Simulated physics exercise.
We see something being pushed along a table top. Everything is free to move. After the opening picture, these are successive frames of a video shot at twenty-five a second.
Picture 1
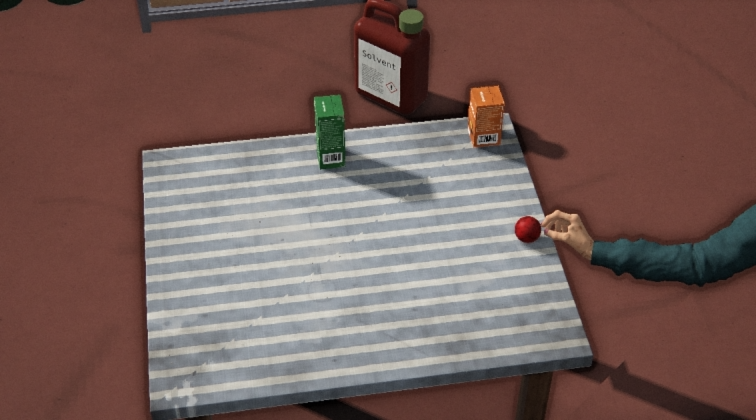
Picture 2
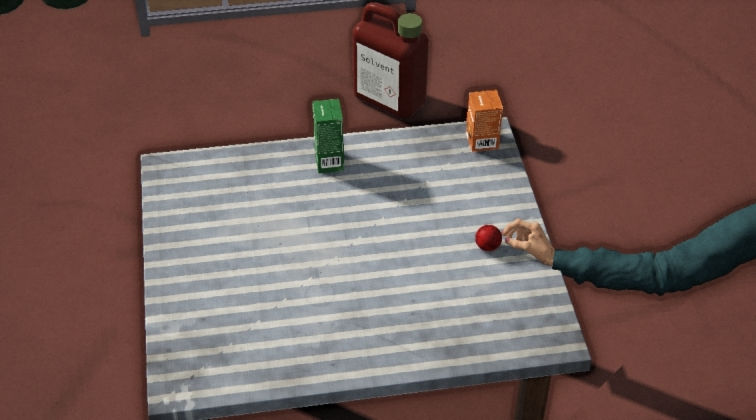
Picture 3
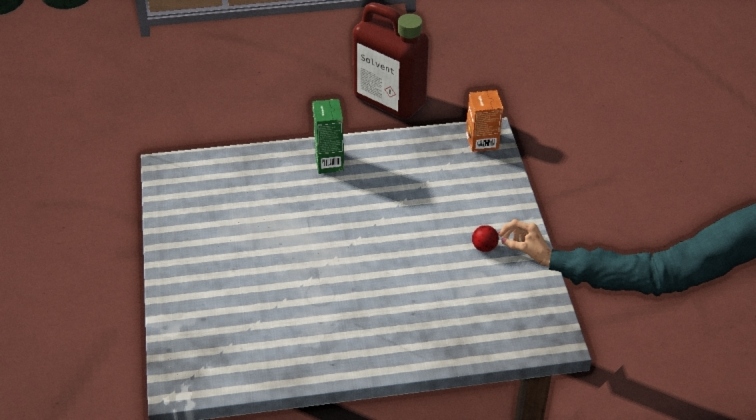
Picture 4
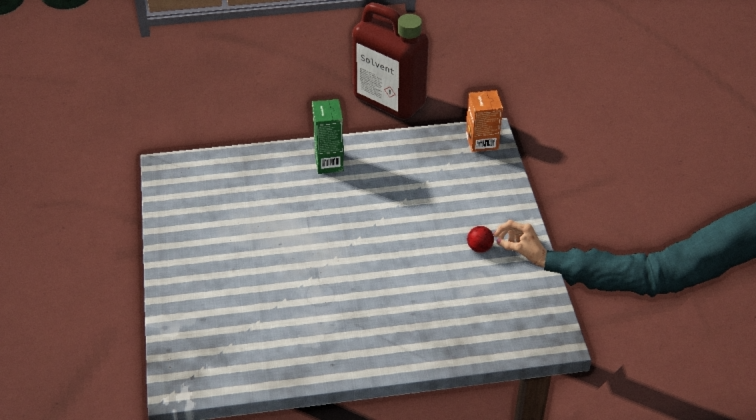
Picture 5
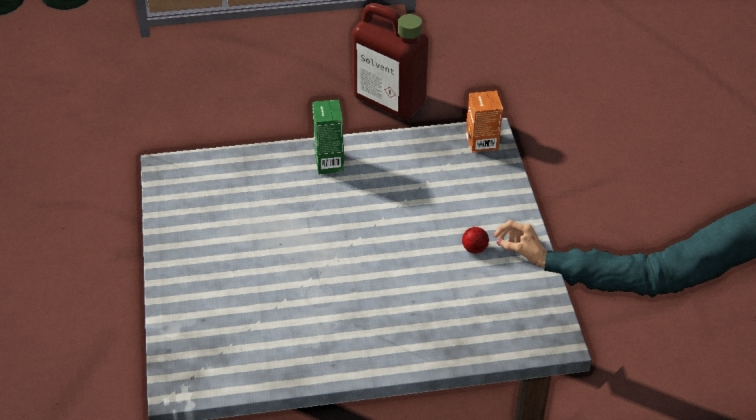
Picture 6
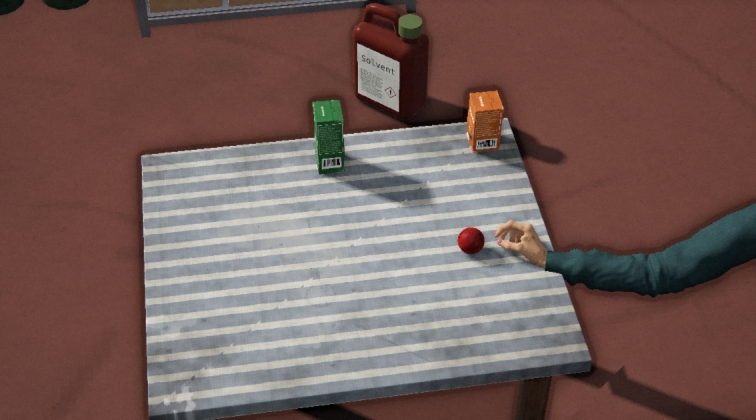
A red ball is pushed left across a striped table by a hand, then separates slightly.
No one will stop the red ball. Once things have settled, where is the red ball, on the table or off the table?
The red ball is still on the table.
Then, 0.10 s on from there, red ball shifted about its own width near (460, 242).
Then, 0.30 s on from there, red ball shifted about its own width near (444, 244).
Then, 0.60 s on from there, red ball shifted well along near (432, 245).
In the end, moved from the start, red ball. At the end, from the last picture's camera, red ball near (432, 245).
